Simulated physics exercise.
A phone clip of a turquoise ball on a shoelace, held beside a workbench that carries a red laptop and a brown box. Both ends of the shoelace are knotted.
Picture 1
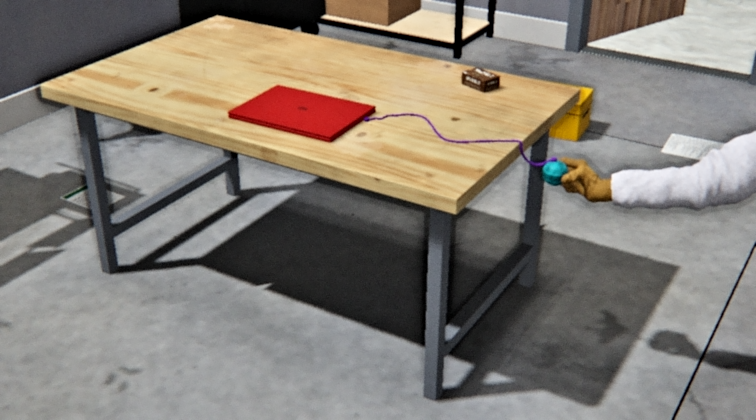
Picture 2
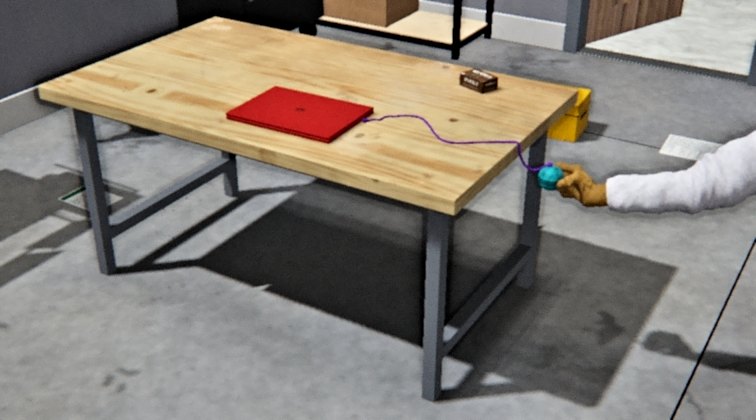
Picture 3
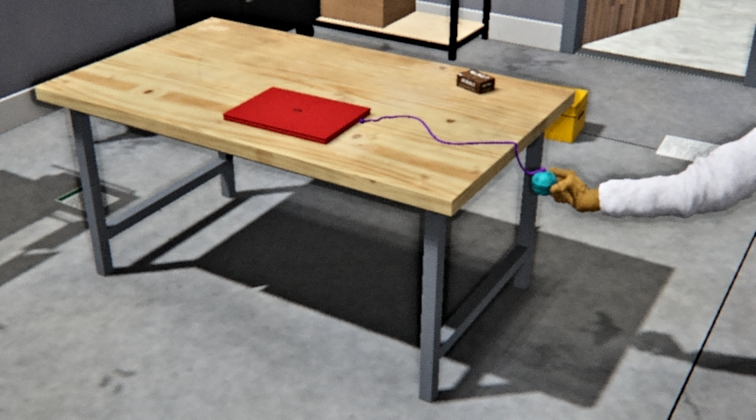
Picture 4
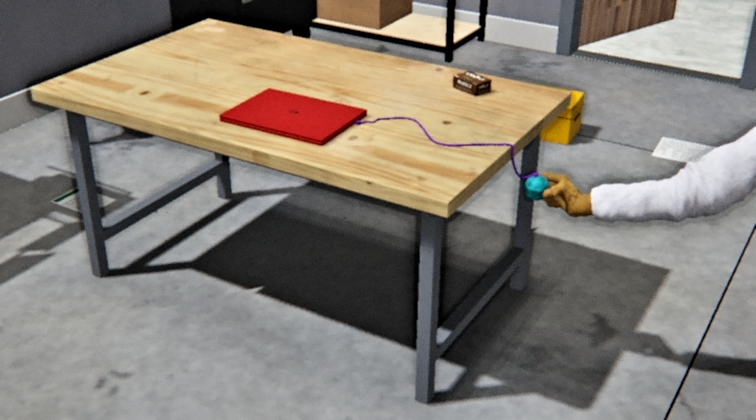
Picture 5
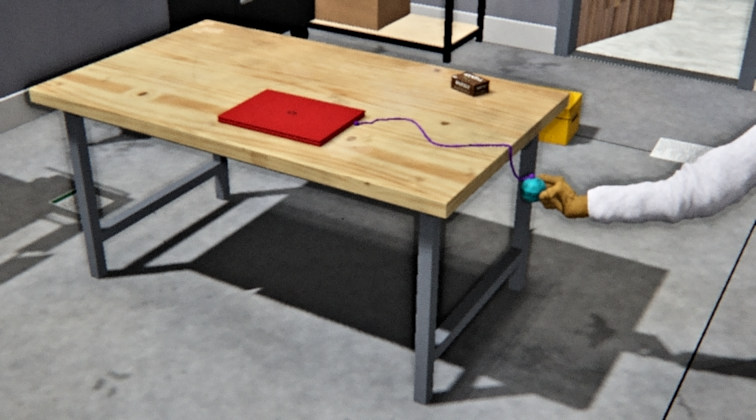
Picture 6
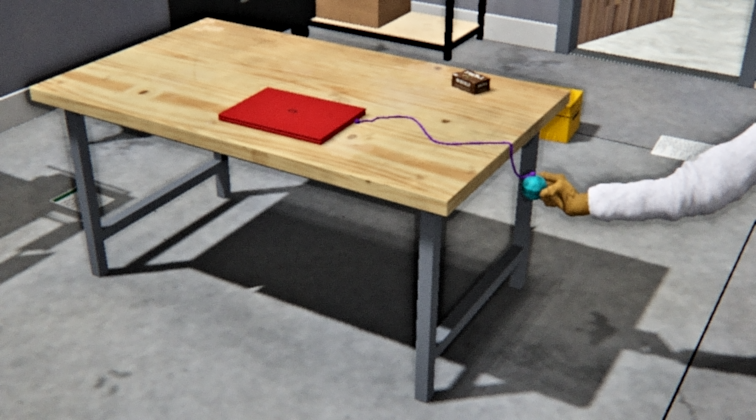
A gloved hand held a turquoise ball on a purple cord tied to a red laptop on the workbench, and the ball barely shifted while the laptop and brown box stayed put on top.
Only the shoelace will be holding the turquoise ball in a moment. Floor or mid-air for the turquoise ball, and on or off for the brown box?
Looks like the turquoise ball will stay off the ground. Looks like the brown box will stay there.
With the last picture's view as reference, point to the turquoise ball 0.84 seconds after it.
Somewhere about (507, 246), I'd say.
Then, 0.84 s on from there, ball off the ground near (506, 246); laptop in place; box in place.
Then, 1.82 s on from there, ball off the ground near (496, 244); laptop in place; box in place.
In the end, ball off the ground near (466, 233); laptop in place; box in place. The turquoise ball swings from the edge and the brown box stays on top.
